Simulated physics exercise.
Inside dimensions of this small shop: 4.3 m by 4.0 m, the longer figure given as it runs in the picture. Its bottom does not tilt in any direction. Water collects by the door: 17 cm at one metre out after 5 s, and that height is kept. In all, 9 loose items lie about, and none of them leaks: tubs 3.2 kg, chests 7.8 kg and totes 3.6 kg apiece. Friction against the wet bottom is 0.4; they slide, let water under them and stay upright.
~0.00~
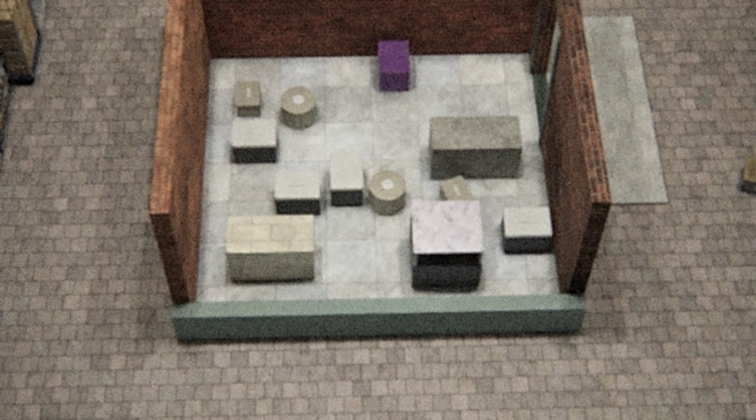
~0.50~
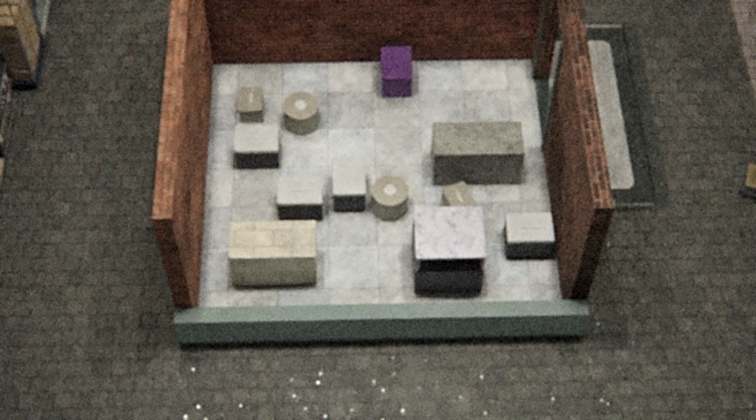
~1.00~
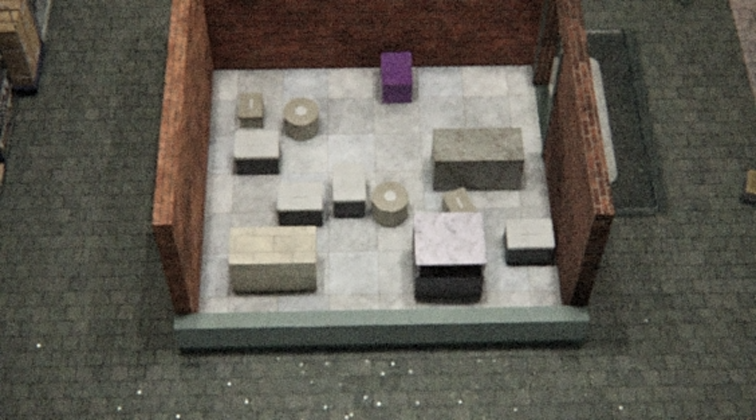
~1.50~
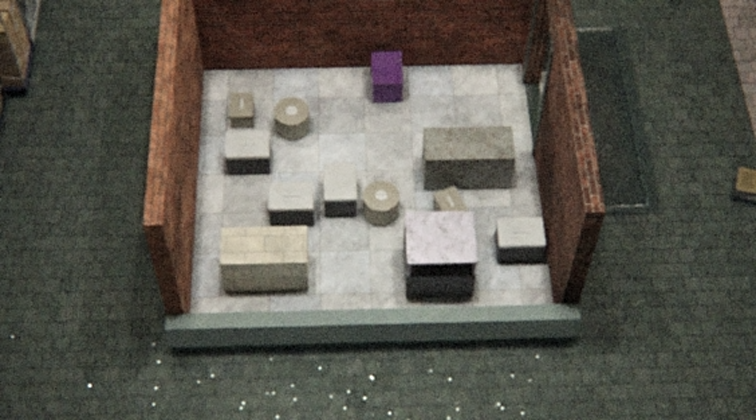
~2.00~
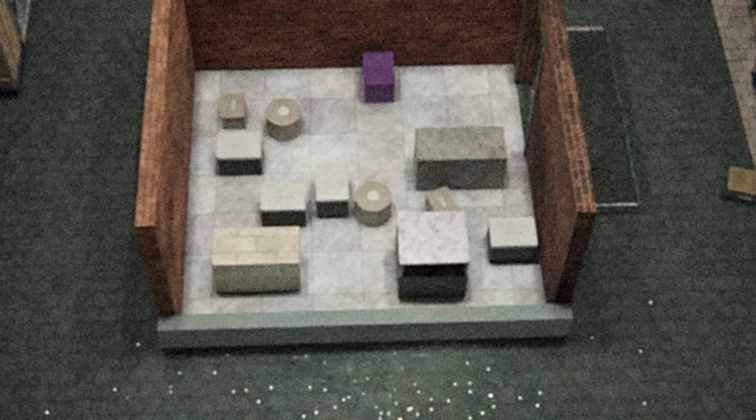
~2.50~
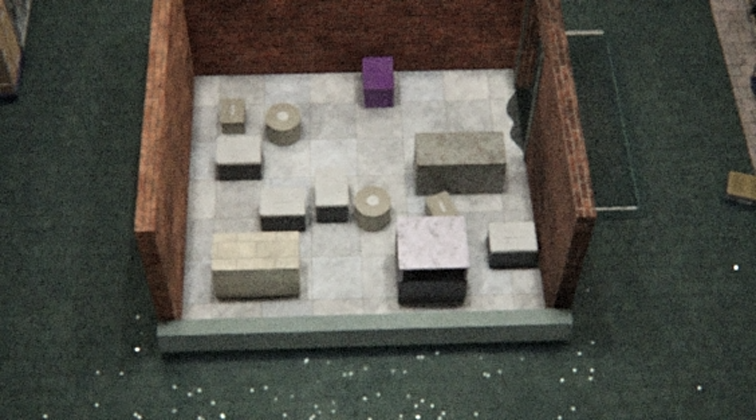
The clip shows a small brick-walled shop with a purple chest and pale boxes on its floor as dark water spreads over the paving outside; then a little water appears inside by the right wall, while the items stay put.
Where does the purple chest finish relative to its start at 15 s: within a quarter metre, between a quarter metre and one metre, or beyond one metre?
It finishes beyond one metre.
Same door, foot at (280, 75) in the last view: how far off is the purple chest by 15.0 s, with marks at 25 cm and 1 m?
You'd see the purple chest hardly budge.
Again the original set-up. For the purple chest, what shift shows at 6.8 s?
About 140 cm by then.
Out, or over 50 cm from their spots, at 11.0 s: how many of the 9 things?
4.
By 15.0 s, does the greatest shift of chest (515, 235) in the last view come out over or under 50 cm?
The shift stays smaller.
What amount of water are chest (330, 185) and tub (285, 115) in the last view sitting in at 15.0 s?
6 and 6 cm.
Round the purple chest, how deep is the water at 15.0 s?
9 cm or so.
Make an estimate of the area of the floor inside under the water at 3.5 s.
Around 1.0 m2 of it.
After 3.5 s the purple chest is near (378, 73), 0.0 m from its start, aground; 0 afloat.
After 6.8 s the purple chest is near (273, 78), 1.4 m from its start, afloat; 2 afloat.
After 11.0 s the purple chest is near (260, 93), 1.6 m from its start, afloat; 6 afloat.
After 15.0 s the purple chest is near (305, 196), 2.2 m from its start, afloat; 9 afloat.
